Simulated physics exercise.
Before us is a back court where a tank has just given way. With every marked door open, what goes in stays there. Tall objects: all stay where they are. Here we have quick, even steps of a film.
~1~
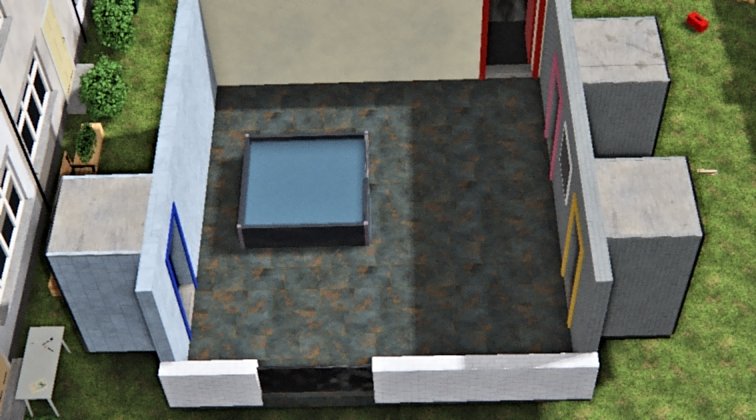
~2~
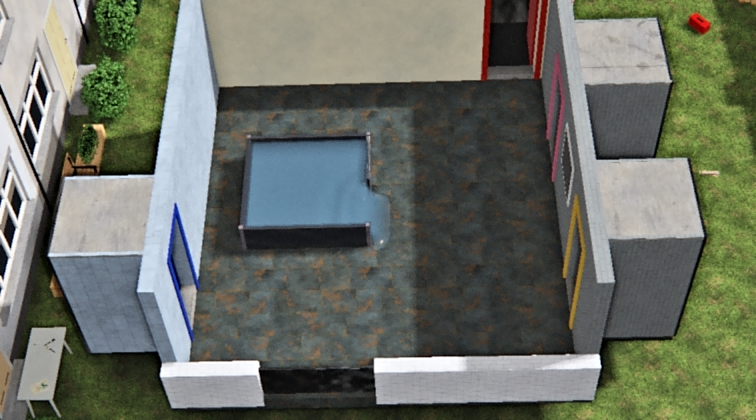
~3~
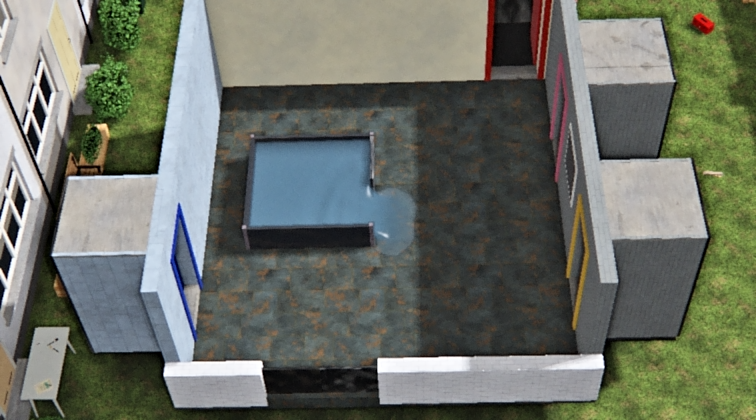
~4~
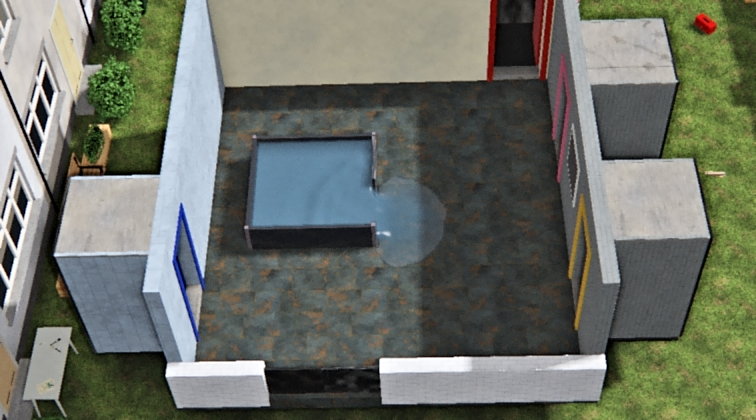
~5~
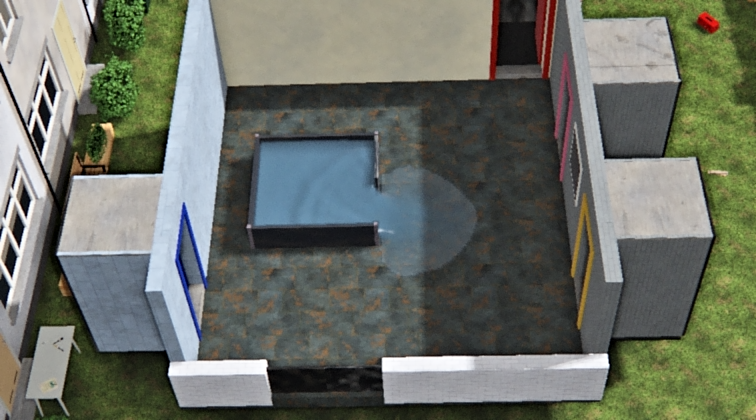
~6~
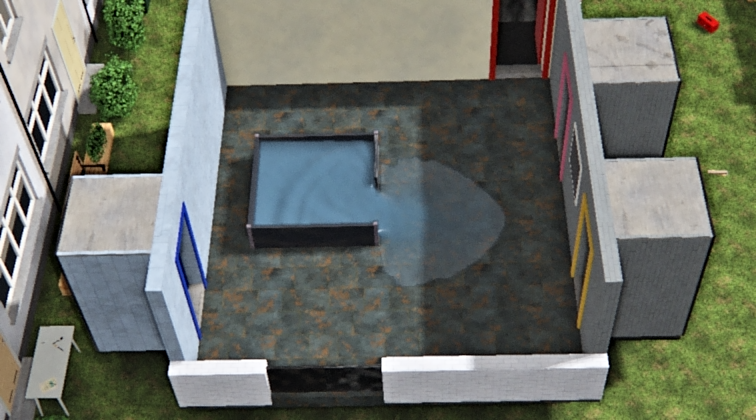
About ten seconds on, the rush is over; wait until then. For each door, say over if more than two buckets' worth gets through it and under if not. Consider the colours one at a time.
The pink door gets overrun I think. The yellow door gets overrun I think. The blue door holds up fine I think. The red door holds up fine I think.
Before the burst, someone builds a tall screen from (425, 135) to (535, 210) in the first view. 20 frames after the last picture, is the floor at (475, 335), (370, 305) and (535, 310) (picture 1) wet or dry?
Taking the points in turn, they are inundated, high and dry and inundated.
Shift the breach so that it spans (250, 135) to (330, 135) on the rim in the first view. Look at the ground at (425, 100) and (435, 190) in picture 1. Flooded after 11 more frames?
Going through them in order, the first ends up waterlogged and the second left dry.
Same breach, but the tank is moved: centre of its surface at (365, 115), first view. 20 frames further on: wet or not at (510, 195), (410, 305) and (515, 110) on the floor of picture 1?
Taking the three spots in turn, I'd say drenched, then spared, then drenched.
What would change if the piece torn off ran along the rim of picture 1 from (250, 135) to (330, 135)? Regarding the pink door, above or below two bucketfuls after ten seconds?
In that case the pink door overshoots.
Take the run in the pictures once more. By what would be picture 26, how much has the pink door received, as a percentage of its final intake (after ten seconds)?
Result: 45 % of the ten-second total.
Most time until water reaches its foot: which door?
That would be the door marked blue.
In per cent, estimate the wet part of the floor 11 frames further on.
Around 35 percent, give or take.
A moment on, water covers 25 % of the floor; the pink door not reached, the yellow door not reached, the blue door not reached, the red door not reached.
Next, water covers 35 % of the floor; the pink door under two buckets in, the yellow door under two buckets in, the blue door not reached, the red door not reached.
Then, water covers 40 % of the floor; the pink door over two buckets in, the yellow door over two buckets in, the blue door not reached, the red door wet at the sill, nothing in.
Later, water covers 60 % of the floor; the pink door far over two buckets in, the yellow door far over two buckets in, the blue door not reached, the red door wet at the sill, nothing in.
In the end, water covers 95 % of the floor; the pink door far over two buckets in, the yellow door far over two buckets in, the blue door wet at the sill, nothing in, the red door wet at the sill, nothing in.
